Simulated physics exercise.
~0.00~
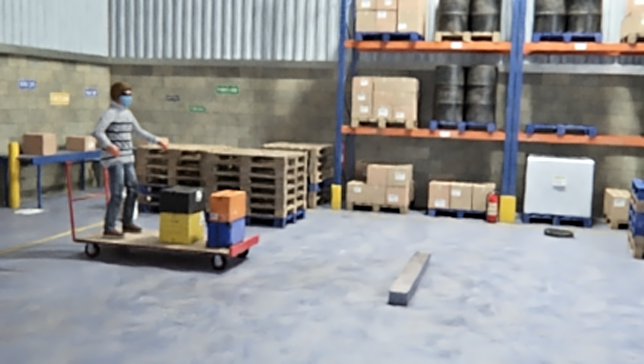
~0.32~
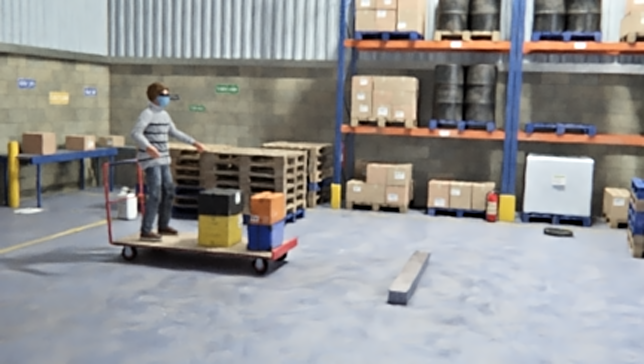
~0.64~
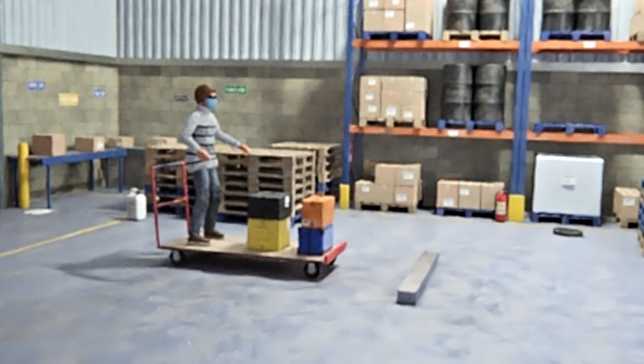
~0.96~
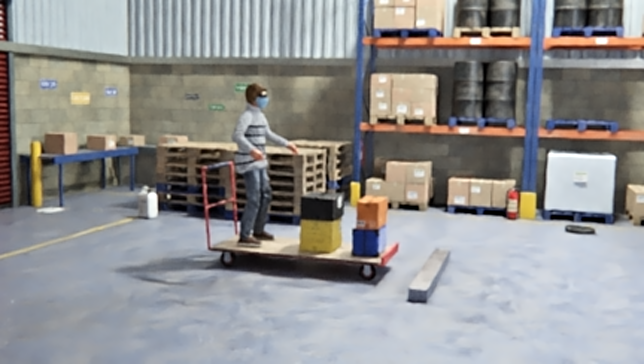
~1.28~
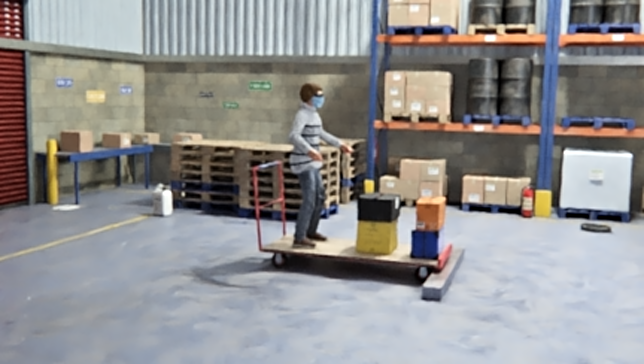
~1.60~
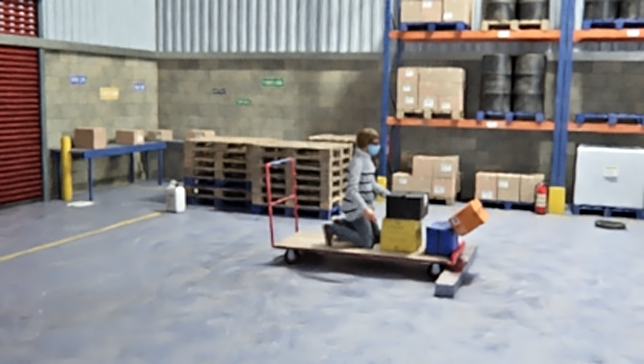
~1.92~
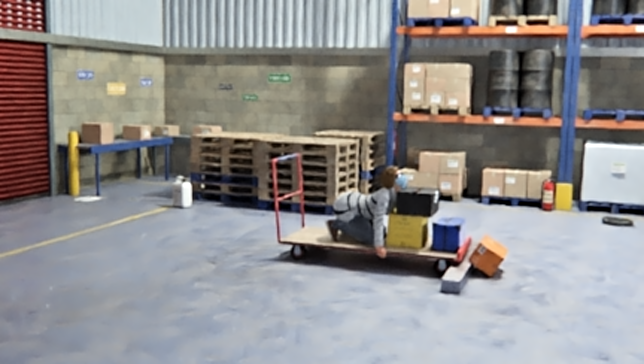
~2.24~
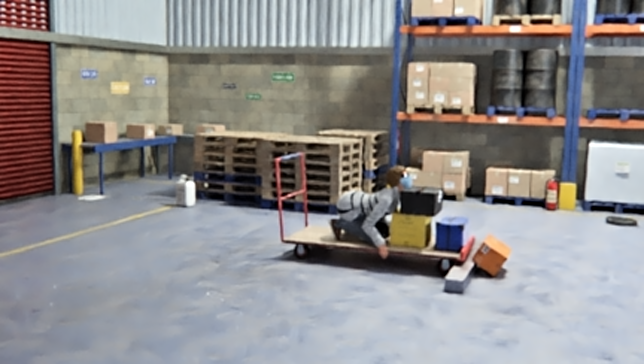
A flatbed trolley with a red handle rolls rightward across a grey warehouse floor, seen from the side as the view shifts slightly. A masked person in a grey striped top stands at its left, behind a black box stacked on a yellow one, with an orange box on a blue one at the front. Pallets and tall racking stand behind. The trolley stops against a low grey kerb, and the person drops to their knees while the orange box tips forward. It falls over the kerb and rests upside down beyond it, while the person stays crouched behind the remaining boxes.
